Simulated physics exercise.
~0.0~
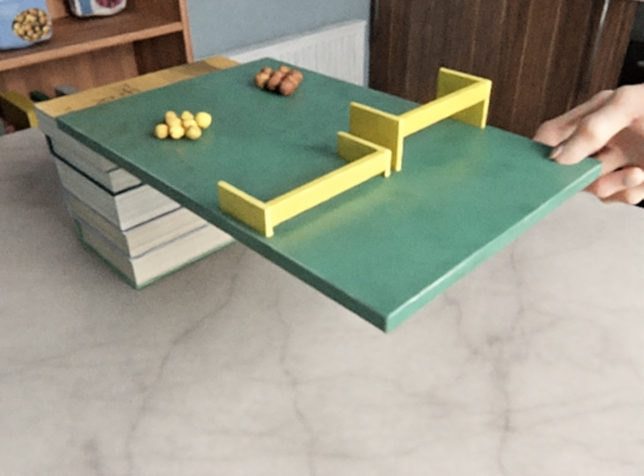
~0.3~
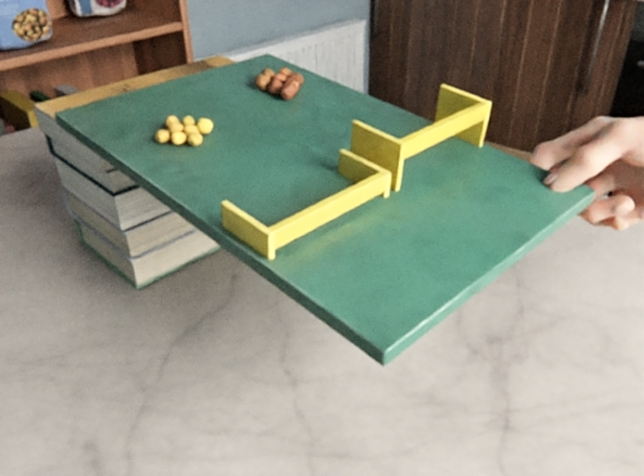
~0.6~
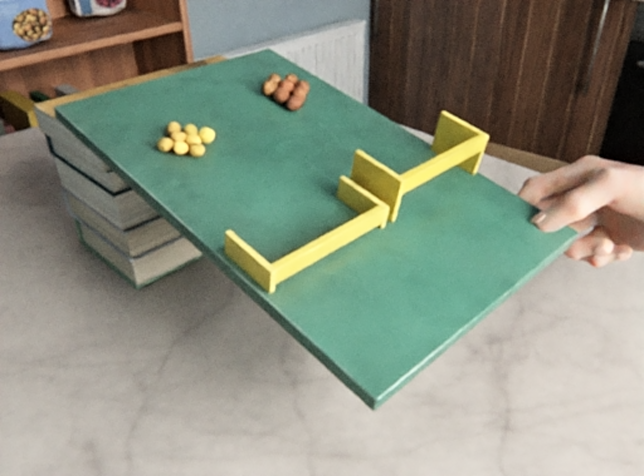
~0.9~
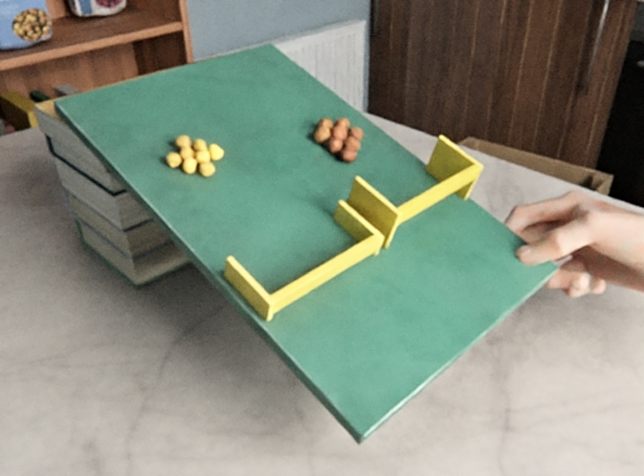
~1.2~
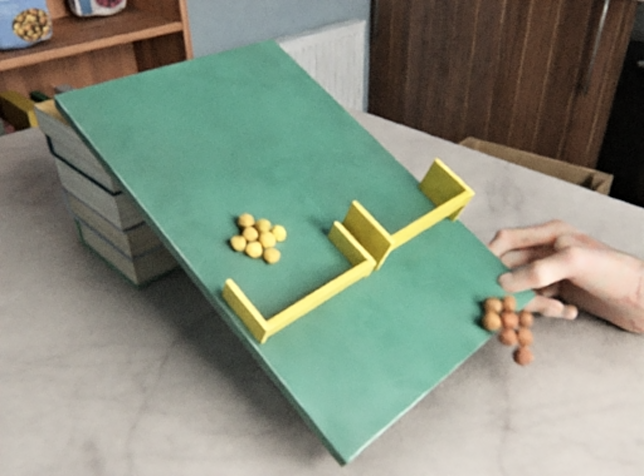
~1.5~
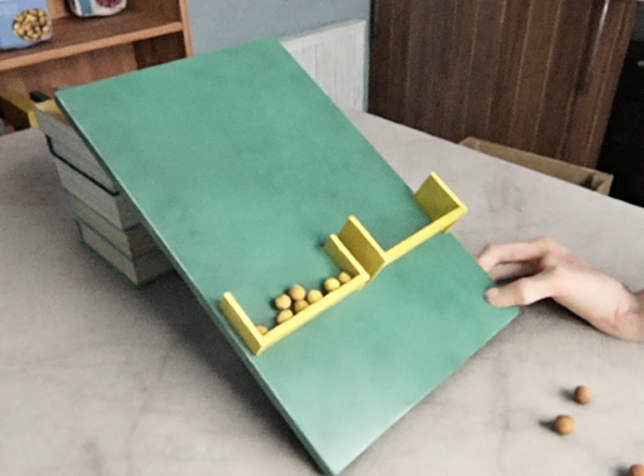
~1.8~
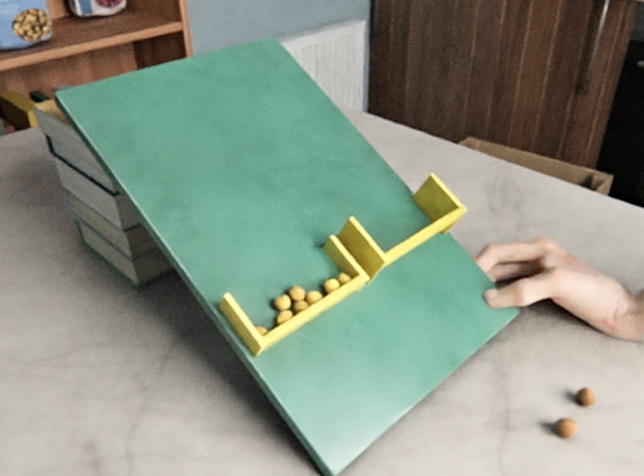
A green board propped on books was slowly lowered by a hand until its free end tilted steeply down; the brown balls slid past their yellow gate and scattered onto the counter, while the yellow balls slid down and stayed caught behind theirs.
